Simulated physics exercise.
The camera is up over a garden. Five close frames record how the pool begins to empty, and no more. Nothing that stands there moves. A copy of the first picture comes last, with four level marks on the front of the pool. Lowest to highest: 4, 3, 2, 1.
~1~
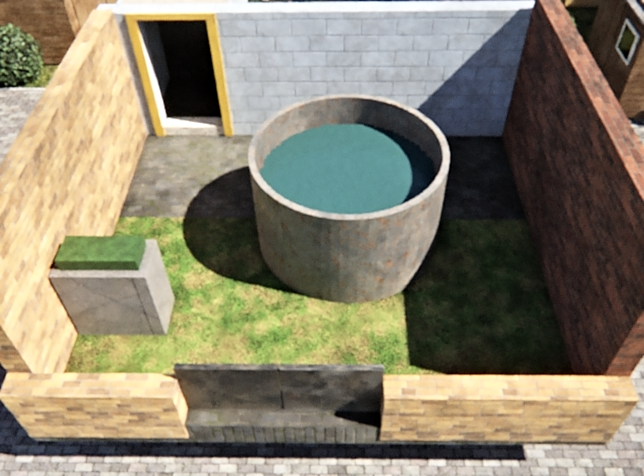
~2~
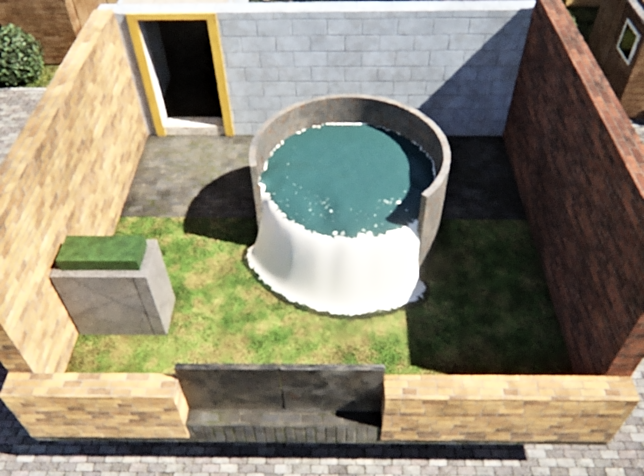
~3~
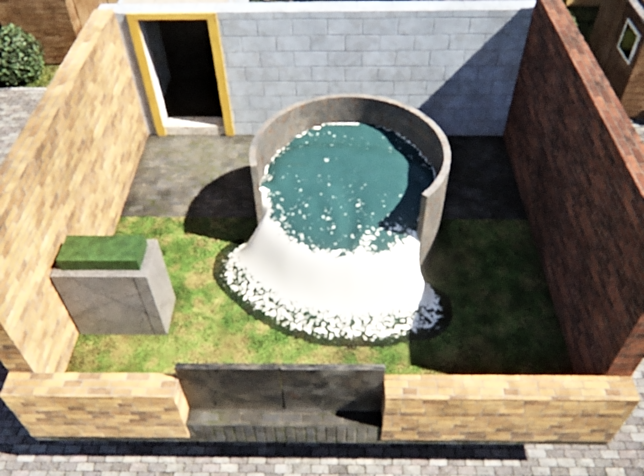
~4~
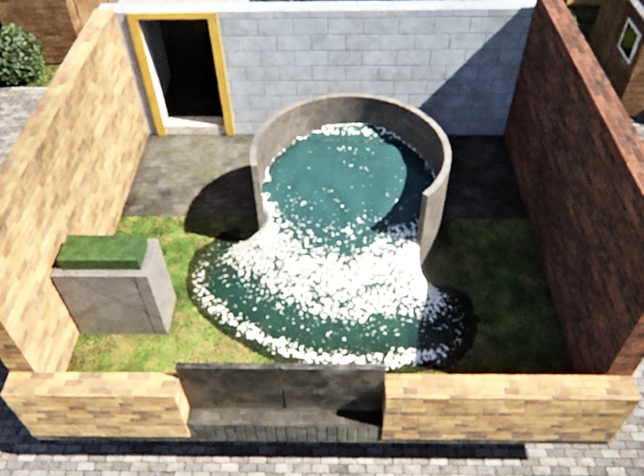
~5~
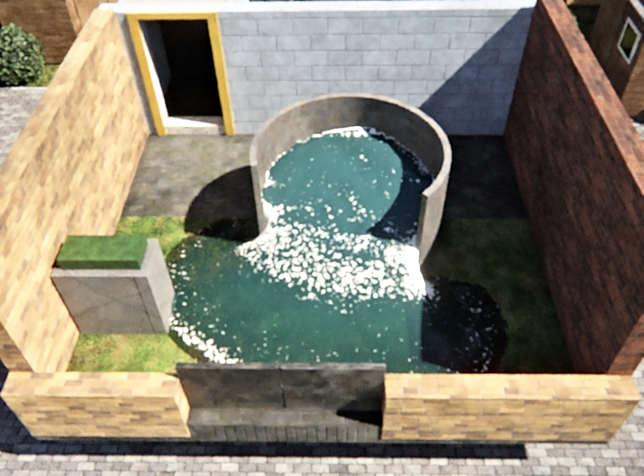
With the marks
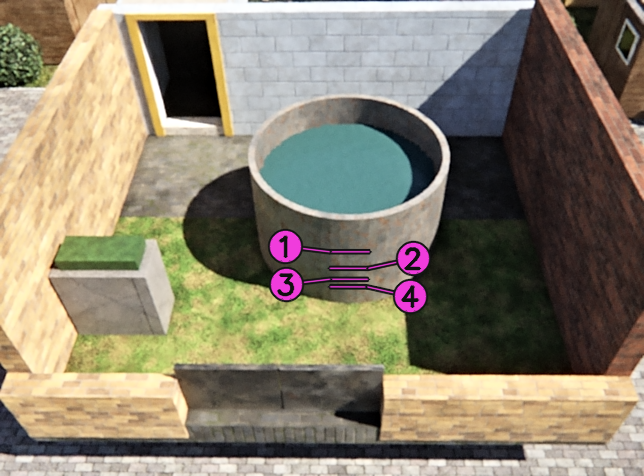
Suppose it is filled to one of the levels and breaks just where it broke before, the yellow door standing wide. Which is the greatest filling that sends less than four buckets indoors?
The answer is level 1.
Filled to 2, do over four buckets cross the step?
No, not at all.
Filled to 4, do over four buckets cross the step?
No.
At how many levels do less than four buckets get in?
All four.
In magenta, 1 at (349, 251); 2 at (349, 268); 3 at (348, 279); 4 at (348, 286); from the bottom up 4, 3, 2, 1.
Choosing 1, a bucket or two gets in.
Choosing 2, nothing gets over.
Choosing 3, nothing gets over.
Choosing 4, nothing gets over.
